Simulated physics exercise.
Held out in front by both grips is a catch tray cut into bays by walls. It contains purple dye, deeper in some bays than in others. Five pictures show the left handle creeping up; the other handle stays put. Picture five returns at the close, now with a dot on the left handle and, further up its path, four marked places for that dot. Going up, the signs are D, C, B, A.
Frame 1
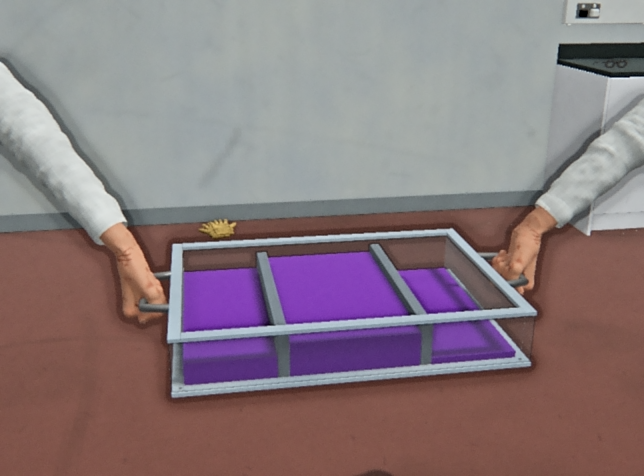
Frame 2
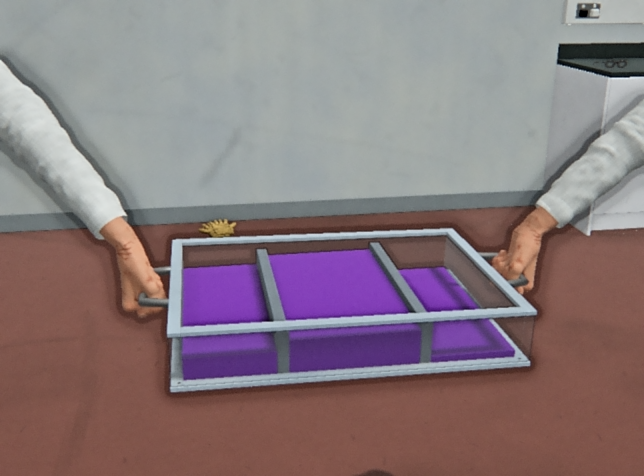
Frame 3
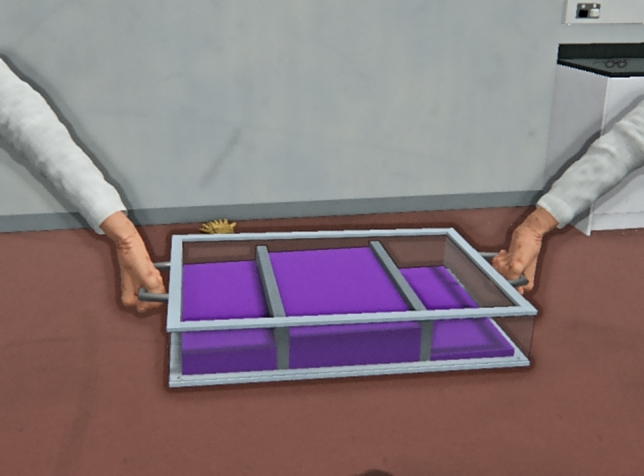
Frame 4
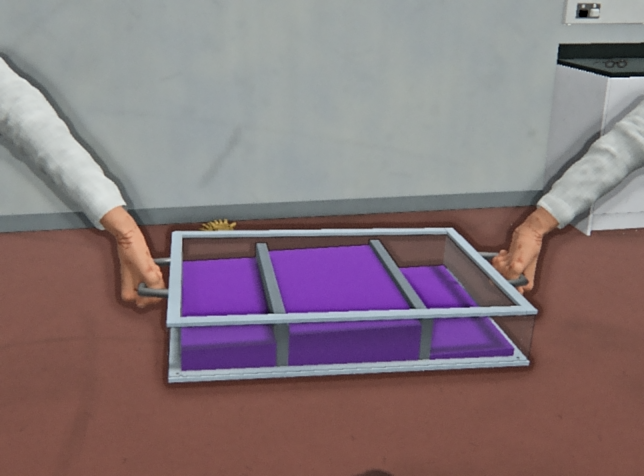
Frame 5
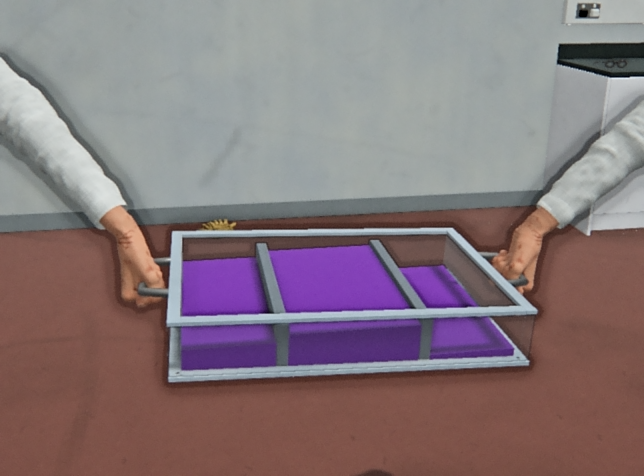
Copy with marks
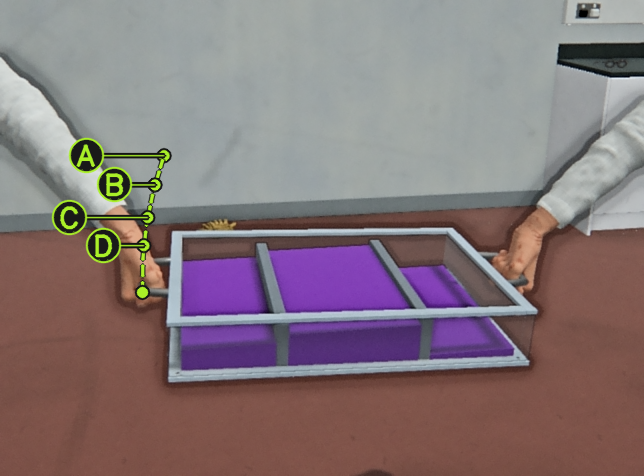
In a room with grey walls and a reddish-brown surface, two hands in white sleeves grip a clear, metal-framed tray of purple dye in three bays, and its left side rises very slightly as the dye stays within its bays.
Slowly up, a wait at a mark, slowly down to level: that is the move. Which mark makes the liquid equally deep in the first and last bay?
Stop B.
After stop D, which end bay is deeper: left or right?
The left one.
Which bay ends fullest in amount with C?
The middle bay.
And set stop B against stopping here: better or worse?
It is better.
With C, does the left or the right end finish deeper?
The left end bay.
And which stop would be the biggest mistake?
That would be D.
On the marked copy, A at (164, 155); B at (154, 184); C at (147, 217); D at (143, 245).
If A is chosen, the right end bay stands much deeper than the other; nothing spills.
If B is chosen, the two end bays stand about equally deep; nothing spills.
If C is chosen, the left end bay stands much deeper than the other; nothing spills.
If D is chosen, the left end bay stands much deeper than the other; nothing spills.
